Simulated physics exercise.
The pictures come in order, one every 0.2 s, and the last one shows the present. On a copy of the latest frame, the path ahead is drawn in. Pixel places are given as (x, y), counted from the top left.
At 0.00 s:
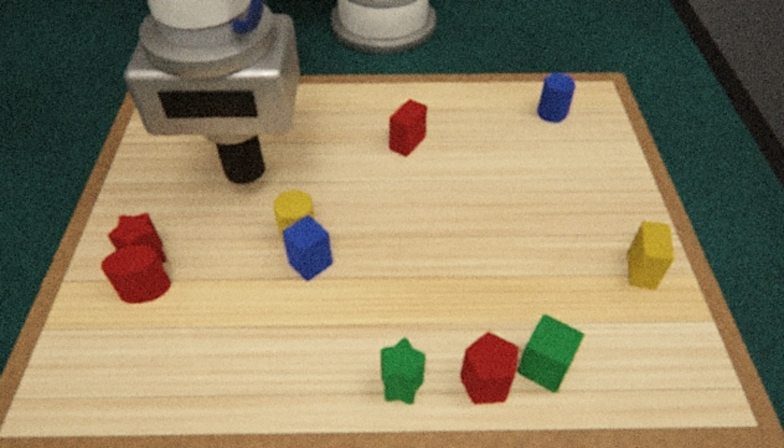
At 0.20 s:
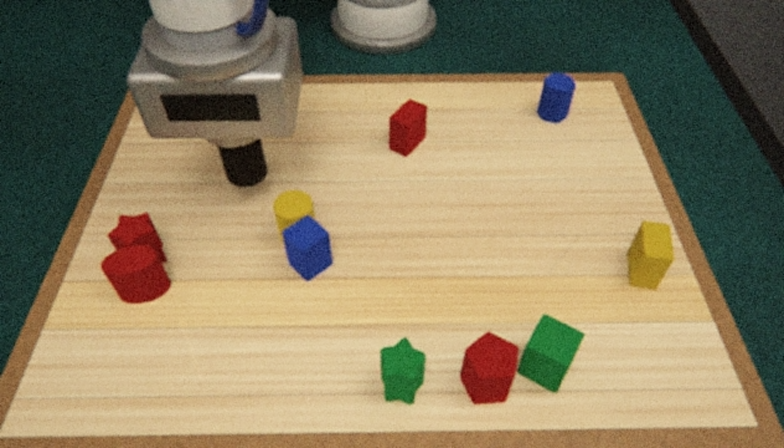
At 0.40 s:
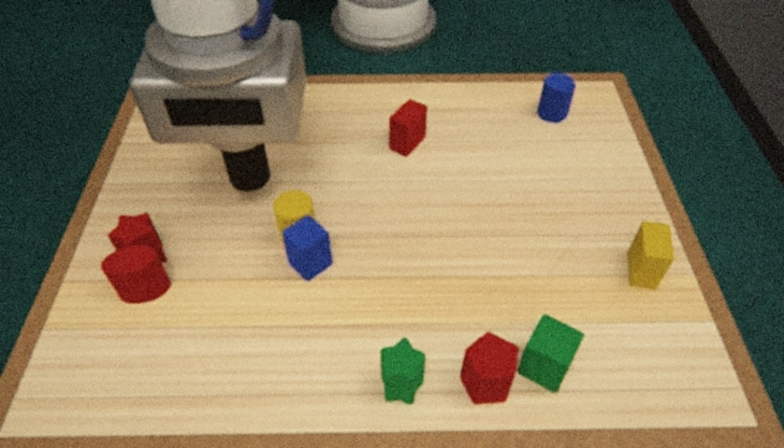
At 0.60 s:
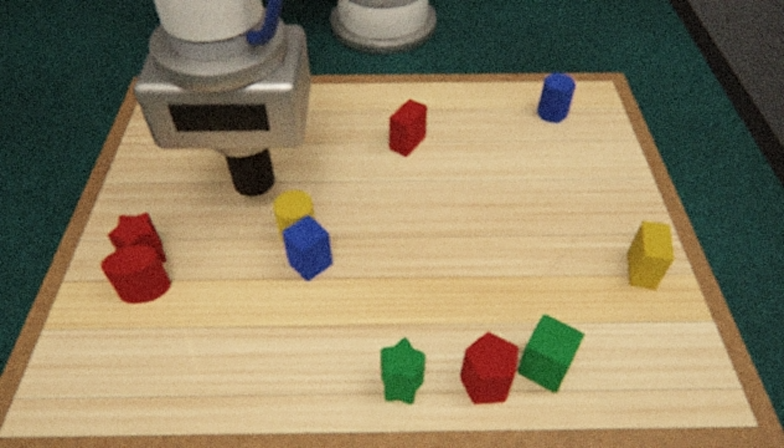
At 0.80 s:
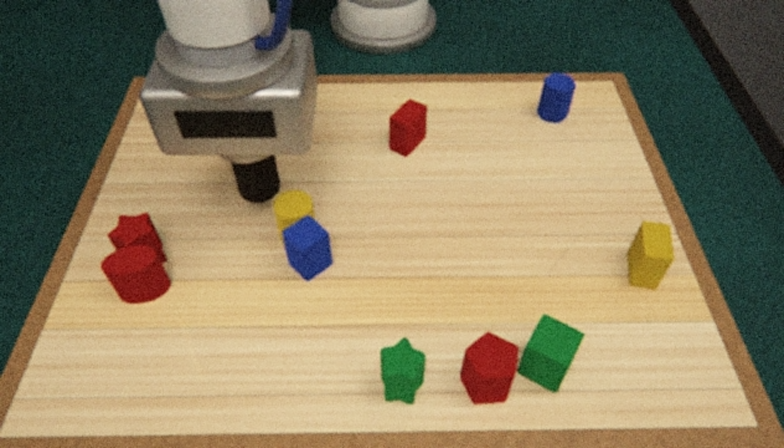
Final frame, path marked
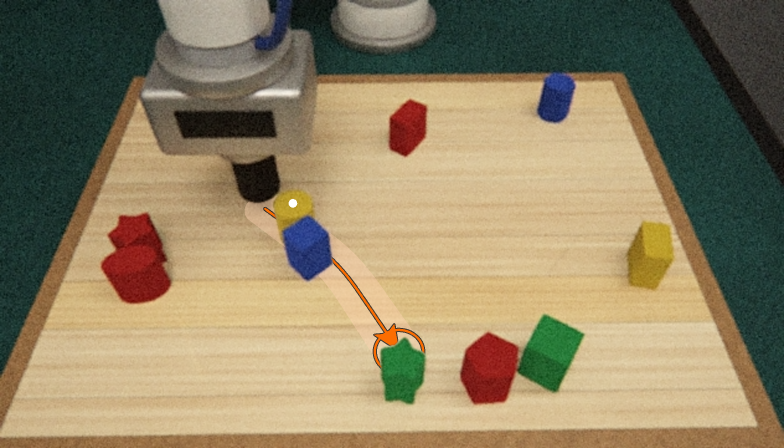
A robot arm moves slightly right and nearer above a board of scattered coloured blocks.
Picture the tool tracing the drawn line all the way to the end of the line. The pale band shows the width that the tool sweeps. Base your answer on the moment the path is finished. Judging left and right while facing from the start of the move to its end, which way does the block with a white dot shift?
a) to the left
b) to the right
I'll go with a - to the left.
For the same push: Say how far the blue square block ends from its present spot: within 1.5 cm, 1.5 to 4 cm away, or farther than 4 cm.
If I had to pick, the blue square block travels beyond 4 cm here.
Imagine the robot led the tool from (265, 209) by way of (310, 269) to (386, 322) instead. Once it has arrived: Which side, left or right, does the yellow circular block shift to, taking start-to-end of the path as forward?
Heads left.
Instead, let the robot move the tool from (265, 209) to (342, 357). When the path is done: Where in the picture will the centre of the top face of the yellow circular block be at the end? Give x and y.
The point I'd pick in the picture is (332, 224).
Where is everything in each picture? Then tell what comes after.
In the first frame, lower end of the tool at (245, 170), tops of blocks, yellow circular block at (293, 203), blue square block at (305, 232), green star at (402, 359), red five-sided block at (493, 356).
In the second frame, tool at (247, 173), blocks as before.
In the third frame, tool at (250, 177), blocks as before.
In the fourth frame, tool at (255, 182), blocks as before.
In the fifth frame, tool at (260, 188), yellow circular block at (293, 203), blue square block at (305, 232), green star at (402, 359), red five-sided block at (493, 356).
The drawn path runs from (265, 209) by way of (338, 265) to (399, 351); the dot is on the yellow circular block.
What follows on the original path. One third of the way, tool at (311, 225); yellow circular block at (345, 230); blue square block at (327, 258), turned 70° clockwise.
Two thirds of the way, tool at (357, 272); yellow circular block at (401, 258); blue square block at (339, 295).
At the end, tool at (399, 333); yellow circular block at (413, 266); blue square block at (340, 313), turned 190° clockwise; green star at (405, 364), turned 15° clockwise; red five-sided block not moved.
